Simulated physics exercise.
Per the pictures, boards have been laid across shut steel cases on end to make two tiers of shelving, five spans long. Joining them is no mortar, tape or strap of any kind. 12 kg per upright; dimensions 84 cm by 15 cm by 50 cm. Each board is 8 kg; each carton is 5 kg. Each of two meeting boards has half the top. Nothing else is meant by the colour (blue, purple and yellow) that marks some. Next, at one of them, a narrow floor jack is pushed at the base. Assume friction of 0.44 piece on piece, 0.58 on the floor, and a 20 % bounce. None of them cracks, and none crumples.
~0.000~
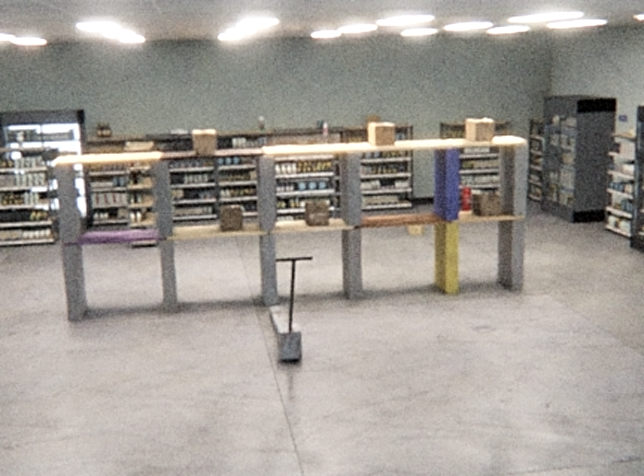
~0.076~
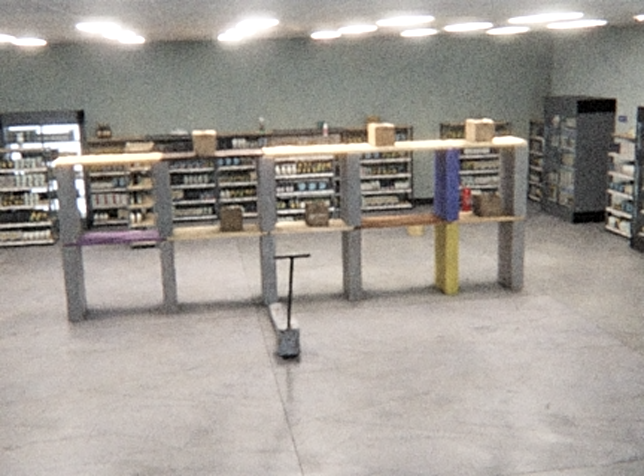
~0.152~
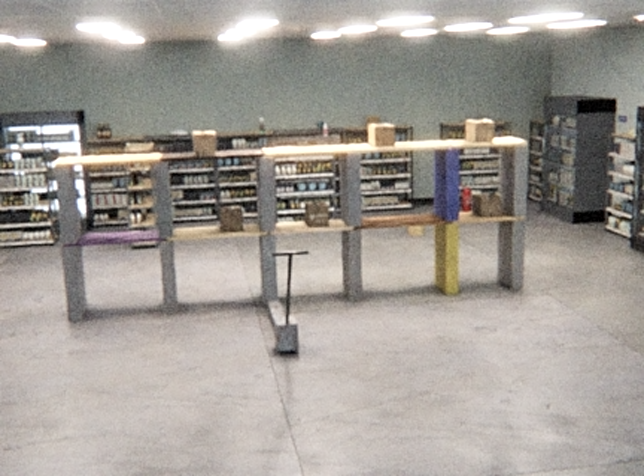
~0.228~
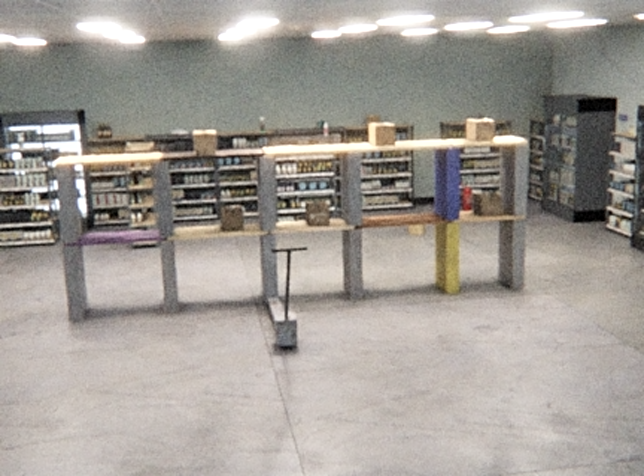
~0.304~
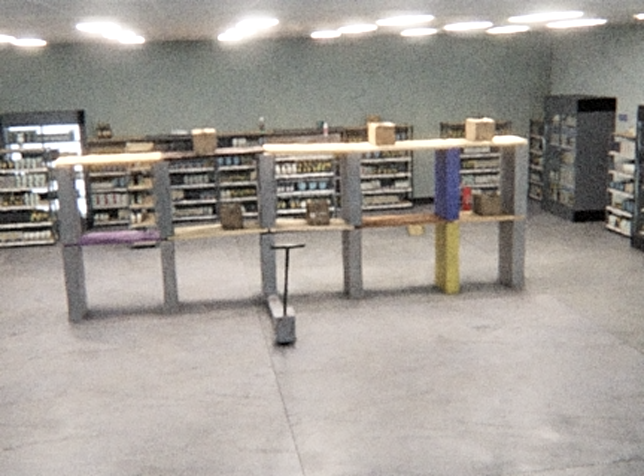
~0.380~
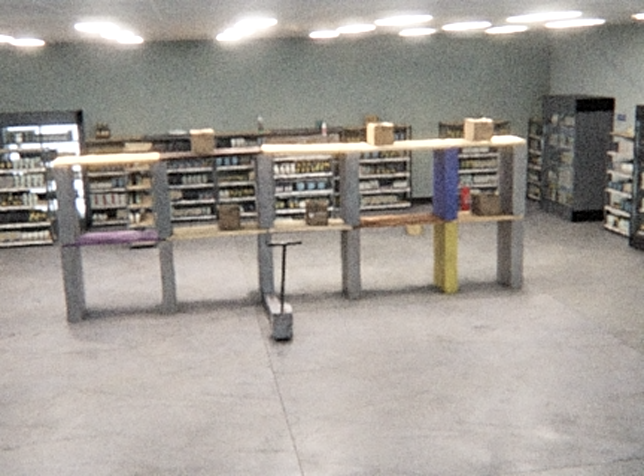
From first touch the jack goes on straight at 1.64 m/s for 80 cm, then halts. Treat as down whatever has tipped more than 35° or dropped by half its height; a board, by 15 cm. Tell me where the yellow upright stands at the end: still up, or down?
At the end the yellow upright is still up.
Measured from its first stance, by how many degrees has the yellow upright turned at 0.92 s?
Some 0°.
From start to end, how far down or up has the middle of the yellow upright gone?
About 0 cm lower.
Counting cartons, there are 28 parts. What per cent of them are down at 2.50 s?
By then, 50 per cent.
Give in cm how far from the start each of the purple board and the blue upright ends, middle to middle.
Purple 80, blue 0.
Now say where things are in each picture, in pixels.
In the first picture (we follow the side turned to the camera), jack tip (271, 311) 41 cm short; yellow upright (440, 254); purple board (116, 235); blue upright (440, 182); no piece has moved.
In the second picture, jack tip (270, 308) 29 cm short; yellow upright (440, 255).
In the third picture, jack tip (269, 305) 16 cm short; yellow upright (440, 255).
In the fourth picture, jack tip (268, 302) 36 mm short; yellow upright (441, 254).
In the fifth picture, jack tip (267, 299) 9 cm in; yellow upright (440, 254); 3 stirred so far.
In the sixth picture, jack tip (265, 296) 21 cm in; yellow upright (439, 254); blue upright (439, 182); purple board (115, 236); 7 stirred so far.
Around 0.92 s, 1 of the 28 pieces down; yellow upright unmoved; purple board displaced 7 cm.
Around 1.42 s, 8 of the 28 pieces down; yellow upright unmoved; purple board tipped 14°, 9 cm lower.
Around 2.50 s, 14 of the 28 pieces down; yellow upright unmoved; purple board tipped 23°, 63 cm lower.
Finally (5.3 s), 14 of the 28 pieces down; yellow upright unmoved; purple board tipped 12°, 73 cm lower; blue upright unmoved. Seen by the last camera, middles, yellow upright near (445, 254), purple board near (98, 301).
